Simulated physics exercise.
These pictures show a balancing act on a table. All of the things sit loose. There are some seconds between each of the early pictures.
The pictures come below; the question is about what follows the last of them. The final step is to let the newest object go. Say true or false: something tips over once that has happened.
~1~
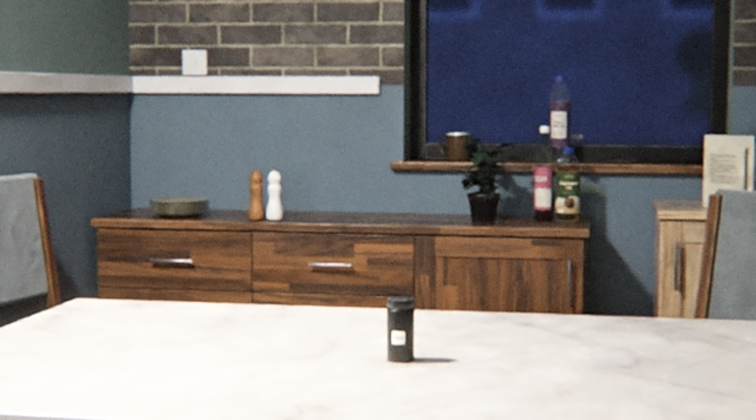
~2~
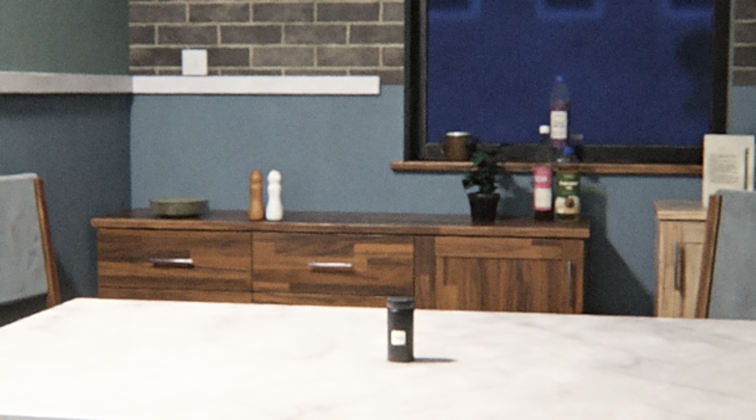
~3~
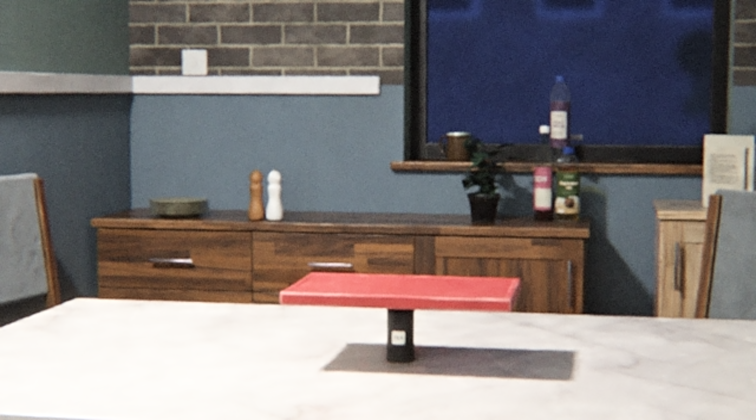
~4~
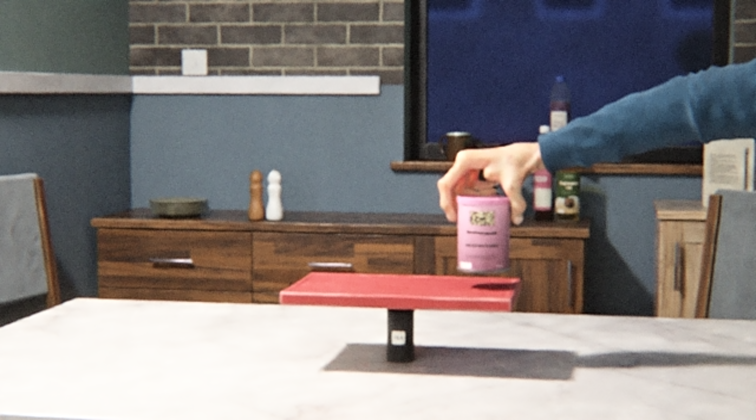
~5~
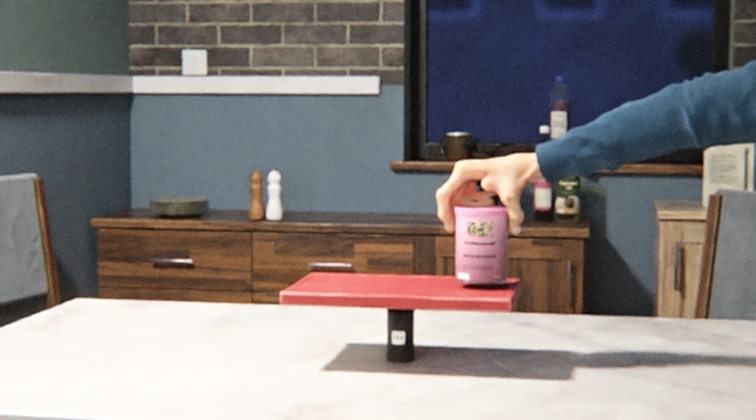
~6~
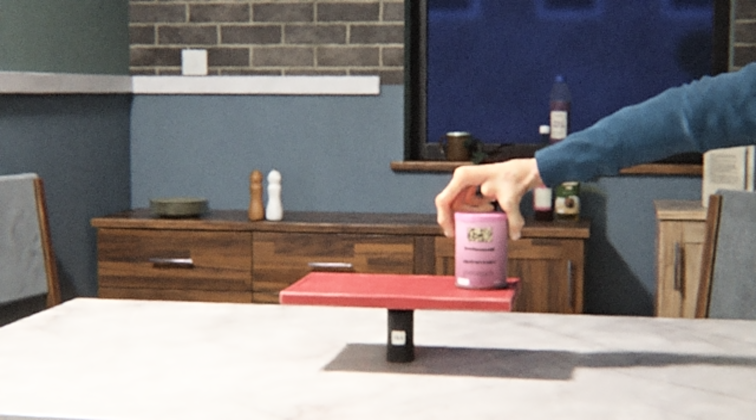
True - something tips over.
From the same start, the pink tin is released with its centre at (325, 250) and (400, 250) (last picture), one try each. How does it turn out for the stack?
First case: It collapses; second case: It remains standing.
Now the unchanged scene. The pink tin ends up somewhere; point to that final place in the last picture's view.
Look around (585, 340) in the final frame.
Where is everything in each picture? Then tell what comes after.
The last thing is not in view yet, in the first picture.
The last thing is not in view yet, in the second picture.
The last thing is not in view yet; red lid (405, 291), in the third picture.
Coming down; pink tin (484, 234); red lid (405, 291), in the fourth picture.
Coming down; pink tin (482, 244); red lid (405, 291), in the fifth picture.
In place under the hand; pink tin (482, 250); red lid (405, 291), in the sixth picture.
Then, 0.30 s later than the last frame, pink tin now fallen; red lid tilted by 39°.
Then, 0.50 s later than the last frame, red lid tilted by 28°; black shaker moved a little.
When it is over, fallen, pink tin; moved from the start, red lid; black shaker as before. End places, in pixels of the last picture, pink tin near (585, 340). The stack gives way.
